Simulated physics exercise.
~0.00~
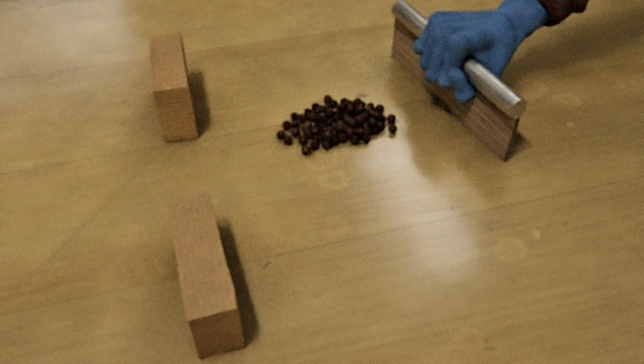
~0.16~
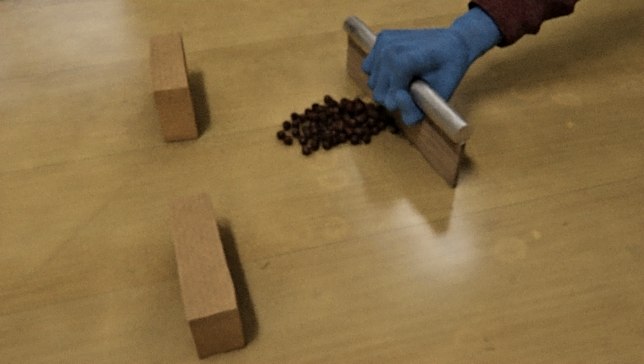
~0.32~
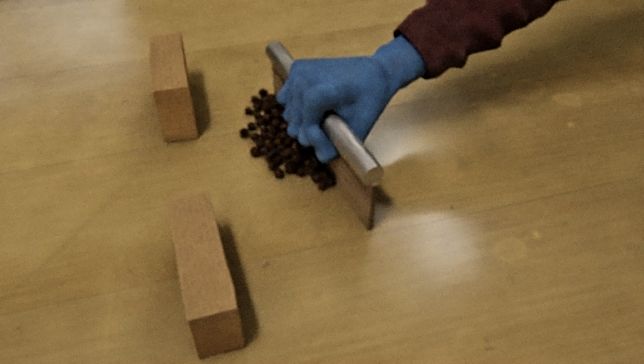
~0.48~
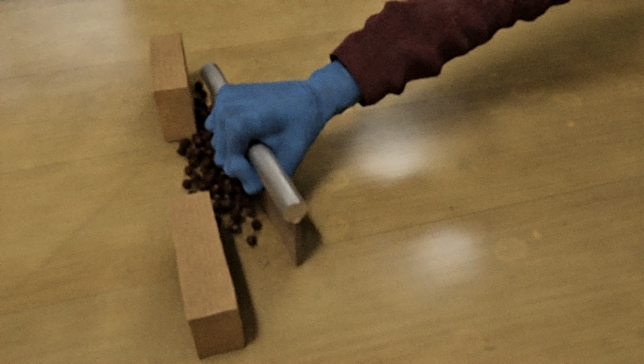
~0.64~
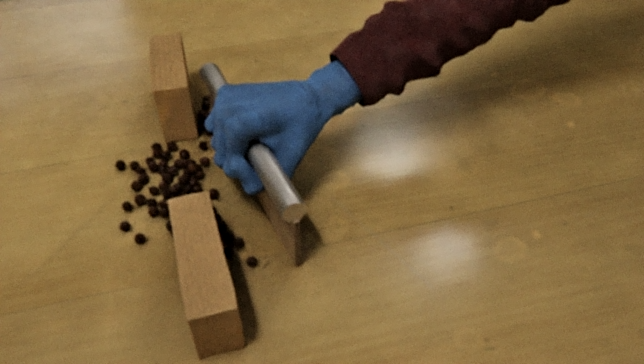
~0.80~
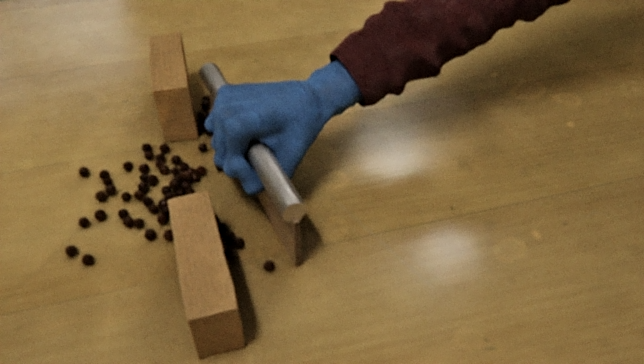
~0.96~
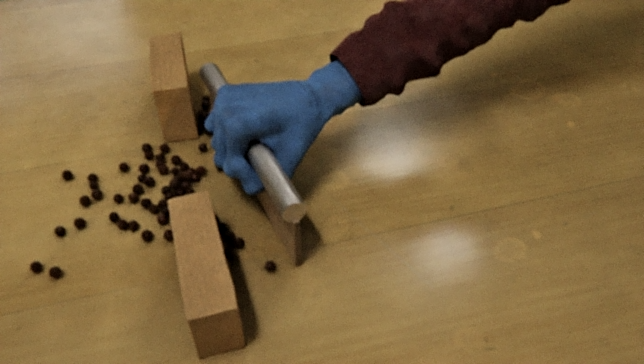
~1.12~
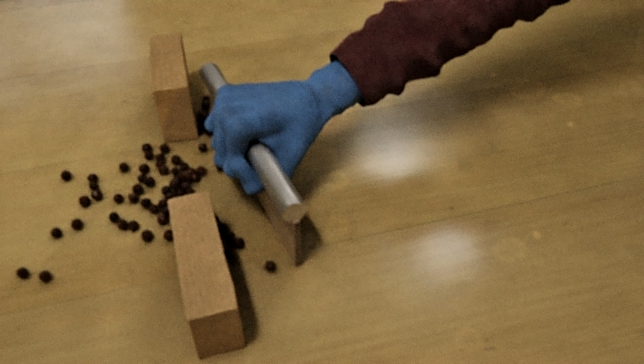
On a wooden surface, a blue-gloved hand pushes dark balls left with a scraper, many spilling through a gap between two blocks.
